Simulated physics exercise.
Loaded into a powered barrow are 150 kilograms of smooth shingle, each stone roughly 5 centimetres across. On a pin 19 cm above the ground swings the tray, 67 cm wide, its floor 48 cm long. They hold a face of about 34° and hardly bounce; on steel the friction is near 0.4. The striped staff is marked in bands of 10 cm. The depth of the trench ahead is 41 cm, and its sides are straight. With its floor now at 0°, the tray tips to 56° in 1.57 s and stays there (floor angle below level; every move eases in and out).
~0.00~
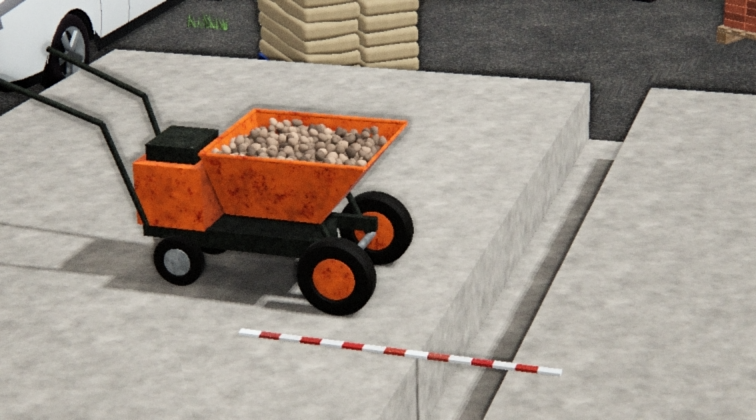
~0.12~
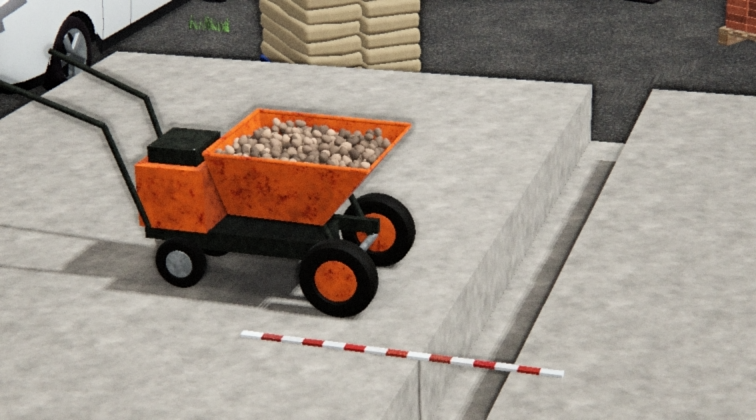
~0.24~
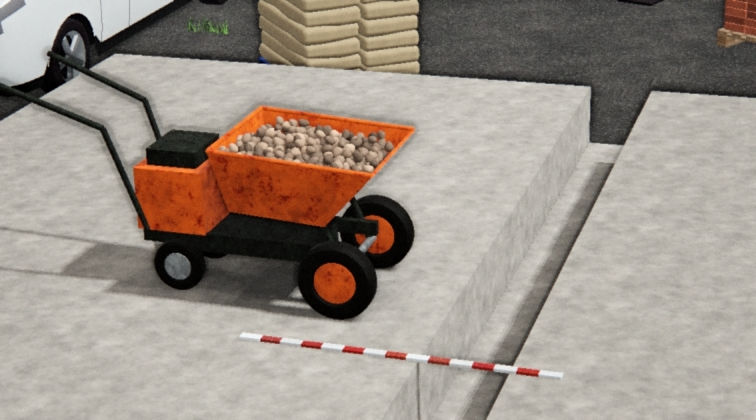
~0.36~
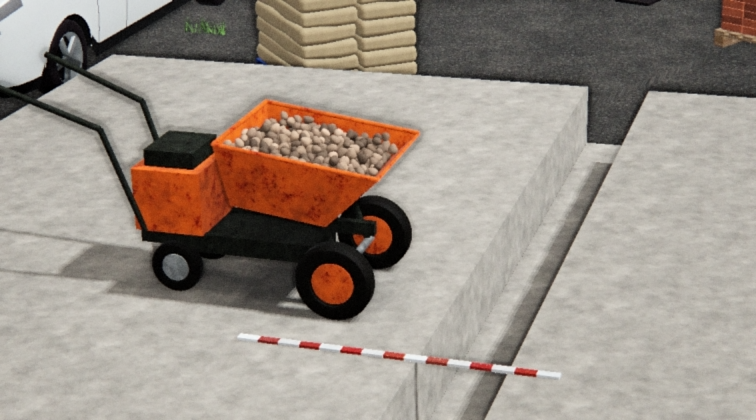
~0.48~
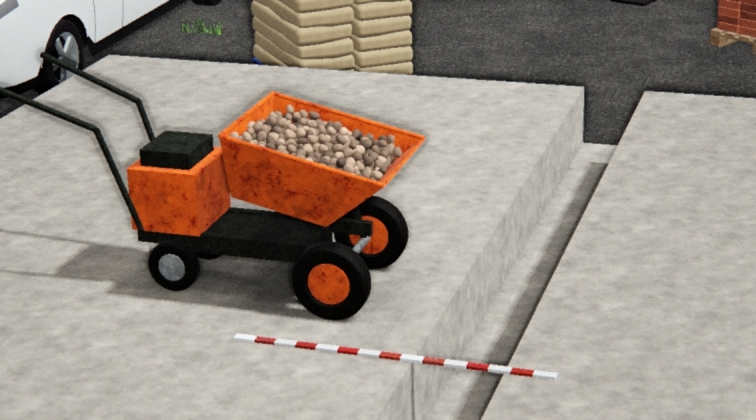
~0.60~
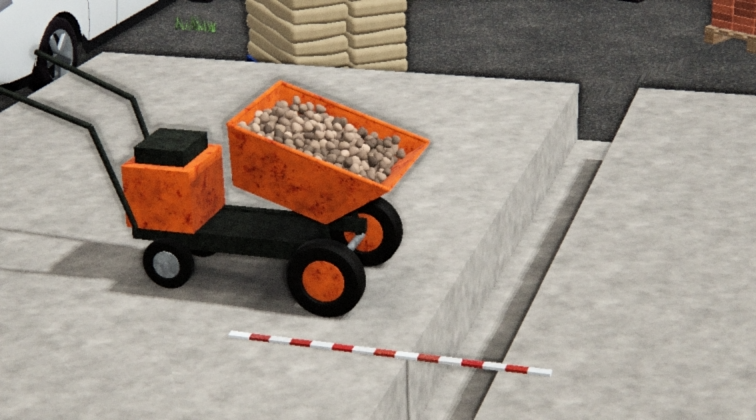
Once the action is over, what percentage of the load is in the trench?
About 68 in every hundred.
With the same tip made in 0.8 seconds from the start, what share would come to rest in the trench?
I'd put it at roughly 55 per cent.
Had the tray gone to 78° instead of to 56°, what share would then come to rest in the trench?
Close to 90 per cent then.
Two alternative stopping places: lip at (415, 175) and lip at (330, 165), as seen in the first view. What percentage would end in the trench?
30 and 70 %.
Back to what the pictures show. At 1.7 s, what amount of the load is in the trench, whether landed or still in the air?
By that moment, roughly 20 per cent of the load.
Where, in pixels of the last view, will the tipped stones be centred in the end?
Around (492, 369).
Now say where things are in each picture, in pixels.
Lip at (364, 169), floor tilted 0°, highest stones at (297, 136), in the first picture.
The tray is at 1°, its lip at (368, 172); the top of the load is at (300, 137); the stones move at 0.1 m/s on average, in the second picture.
Lip at (372, 176), floor tilted 4°, highest stones at (298, 137); the stones move at 0.3 m/s on average, in the third picture.
Lip at (377, 180), floor tilted 7°, highest stones at (283, 129); the stones move at 0.3 m/s on average, in the fourth picture.
The tray is at 13°, its lip at (384, 186); the top of the load is at (287, 122); the stones move at 0.4 m/s on average, in the fifth picture.
Lip at (389, 191), floor tilted 18°, highest stones at (280, 113); the stones move at 0.5 m/s on average, in the sixth picture.
After 1.2 s the floor is at 47°; 100 % in the tray; the foremost stones are at (440, 211).
After 1.7 s the floor is at 56°; 78 % in the tray, 21 % in the trench, 1 % past the trench; the foremost stones are at (540, 302).
After 2.0 s the floor is at 56°; 56 % in the tray, 40 % in the trench, 4 % past the trench; the foremost stones are at (609, 309).
After 4.0 s the floor is at 56°; 28 % in the tray, 68 % in the trench, 5 % past the trench; the foremost stones are at (656, 313).
